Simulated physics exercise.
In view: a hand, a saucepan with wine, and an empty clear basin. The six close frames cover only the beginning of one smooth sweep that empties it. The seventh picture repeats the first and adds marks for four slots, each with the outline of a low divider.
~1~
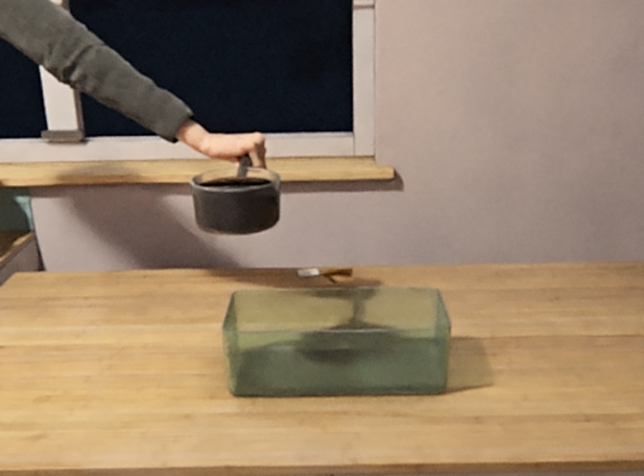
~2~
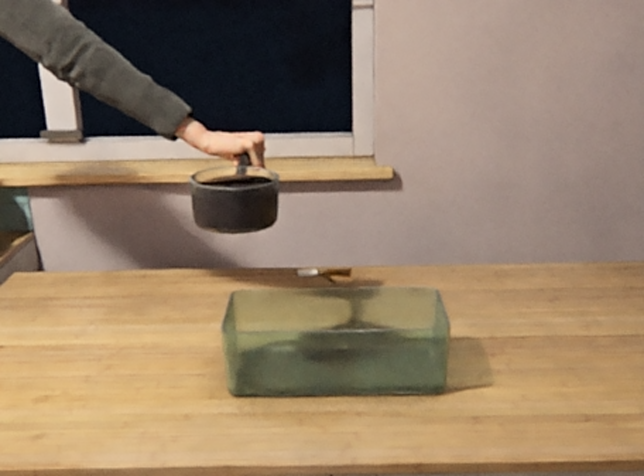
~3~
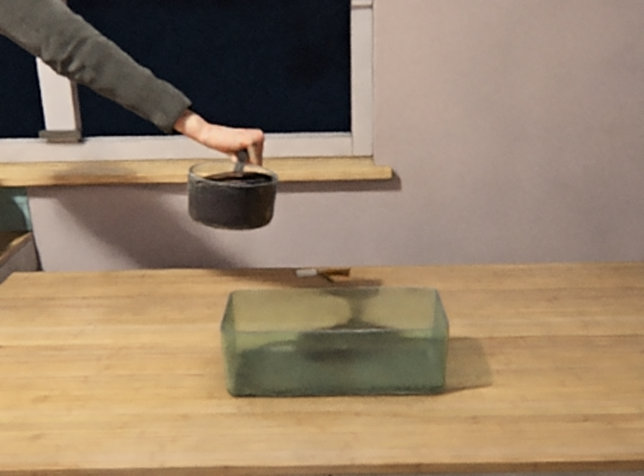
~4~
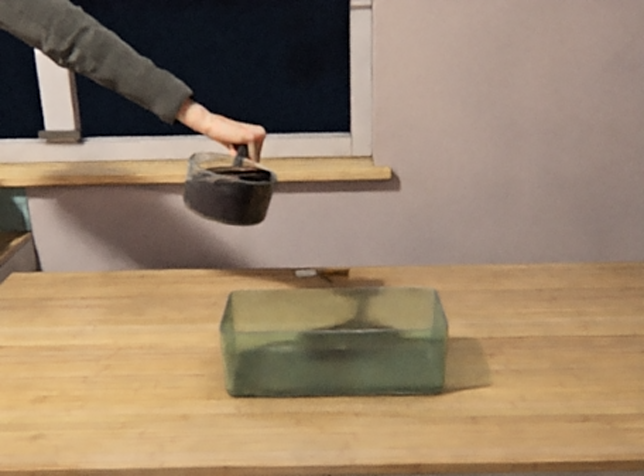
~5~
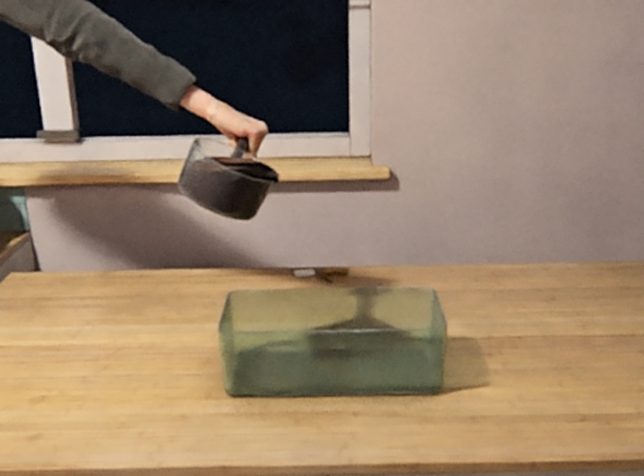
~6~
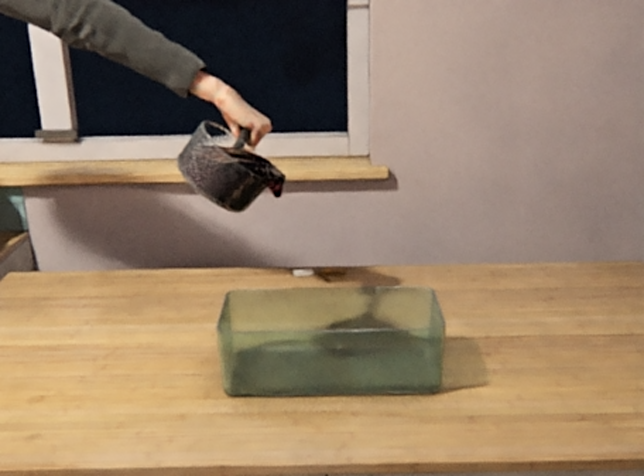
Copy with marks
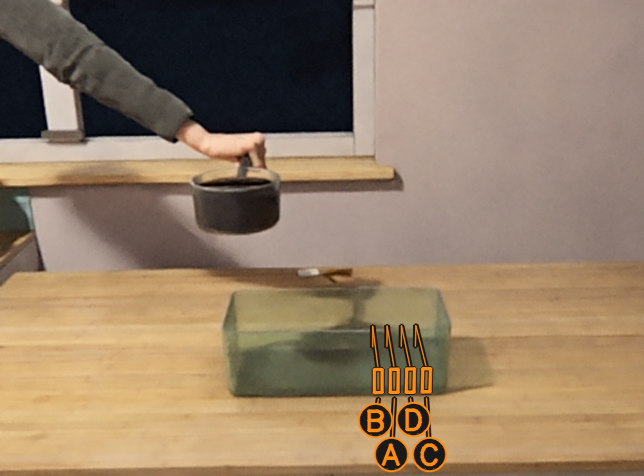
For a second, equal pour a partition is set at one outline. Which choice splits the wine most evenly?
Place B.
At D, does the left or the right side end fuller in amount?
The left one.
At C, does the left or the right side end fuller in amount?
More ends on the left.
In orange, A at (394, 398); B at (378, 398); C at (426, 397); D at (410, 398).
With A, about 73 % ends left of the wall and 17 % right of it; 11 % is lost outside.
With B, about 48 % ends left of the wall and 40 % right of it; 12 % is lost outside.
With C, about 80 % ends left of the wall and 7 % right of it; 13 % is lost outside.
With D, about 80 % ends left of the wall and 9 % right of it; 11 % is lost outside.
